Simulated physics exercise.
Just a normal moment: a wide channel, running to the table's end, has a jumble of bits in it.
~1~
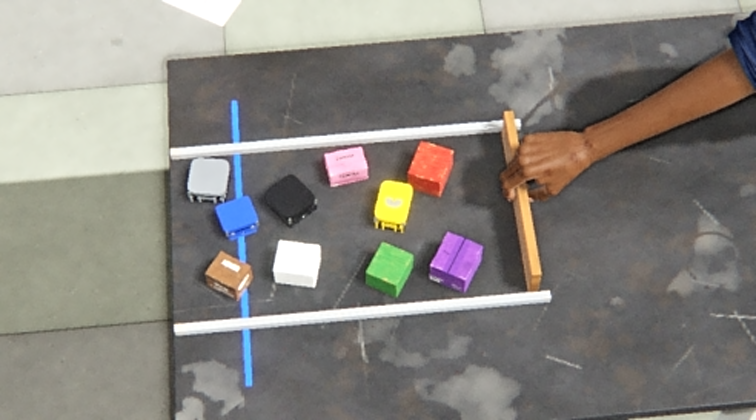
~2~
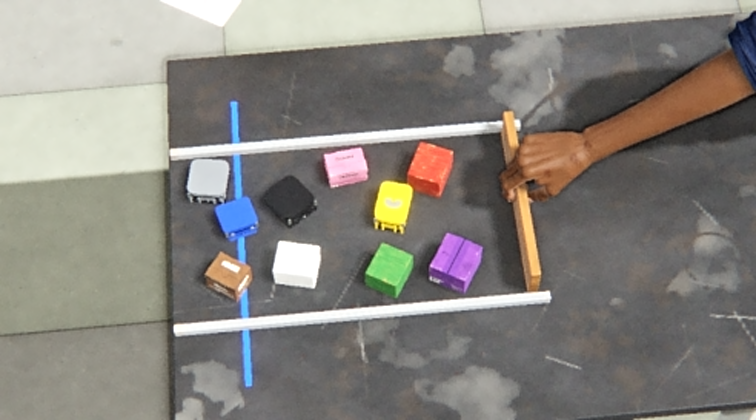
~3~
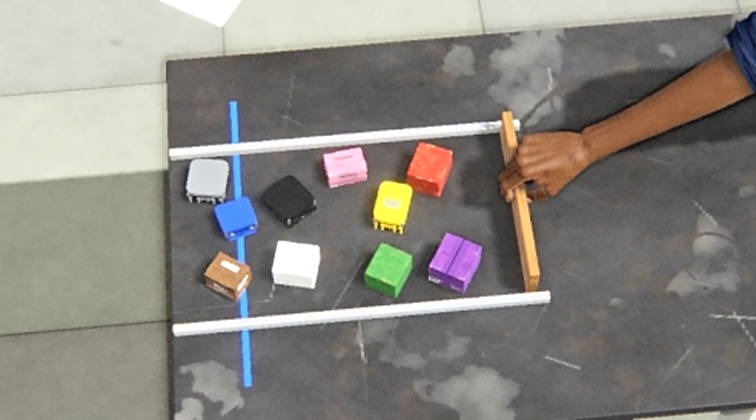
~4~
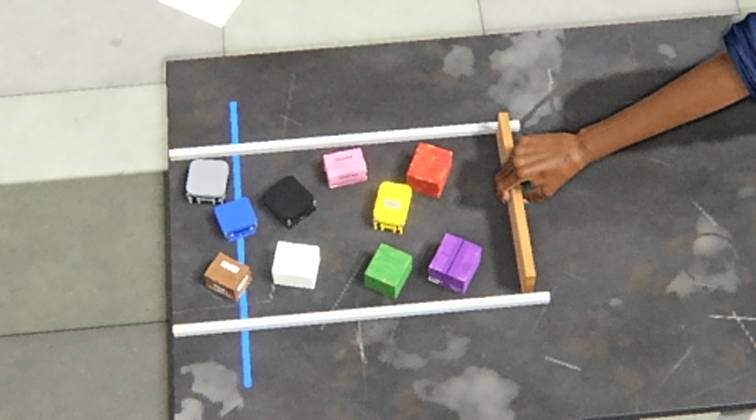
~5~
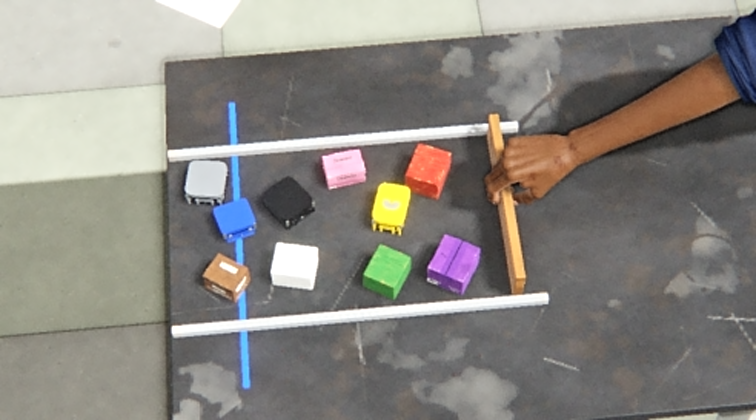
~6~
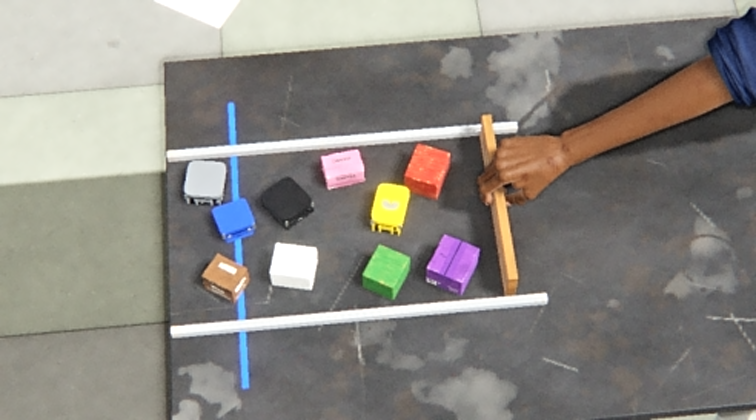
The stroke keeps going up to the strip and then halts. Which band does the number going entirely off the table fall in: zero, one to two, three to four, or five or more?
So in the end, three or four bits get shoved clean off.
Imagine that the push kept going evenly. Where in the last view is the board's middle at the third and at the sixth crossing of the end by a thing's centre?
First roughly (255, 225), later roughly (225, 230).
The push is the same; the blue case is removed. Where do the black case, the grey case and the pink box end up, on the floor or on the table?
Black case - safe, grey case - gone, pink box - safe.
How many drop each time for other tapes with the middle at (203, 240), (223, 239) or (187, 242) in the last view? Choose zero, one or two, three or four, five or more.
Taking the three places in turn, it would be 5 or more; three to four; five or more.
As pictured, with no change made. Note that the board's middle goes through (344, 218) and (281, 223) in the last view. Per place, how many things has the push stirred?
The counts are 8 and 10.
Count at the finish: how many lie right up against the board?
My count gives 3.
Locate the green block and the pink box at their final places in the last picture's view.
Green block: (183, 292); pink box: (184, 172).
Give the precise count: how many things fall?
4.
Soon after, none off yet; grey case at rest near (206, 184); brown box at rest near (226, 278); blue case at rest near (234, 221).
After that, none off yet; grey case at rest near (206, 184); brown box displaced about its own width near (182, 285); blue case moving near (227, 223).
In the end, the number that fall off is three or four; gone, white block, blue case, brown box and grey case.
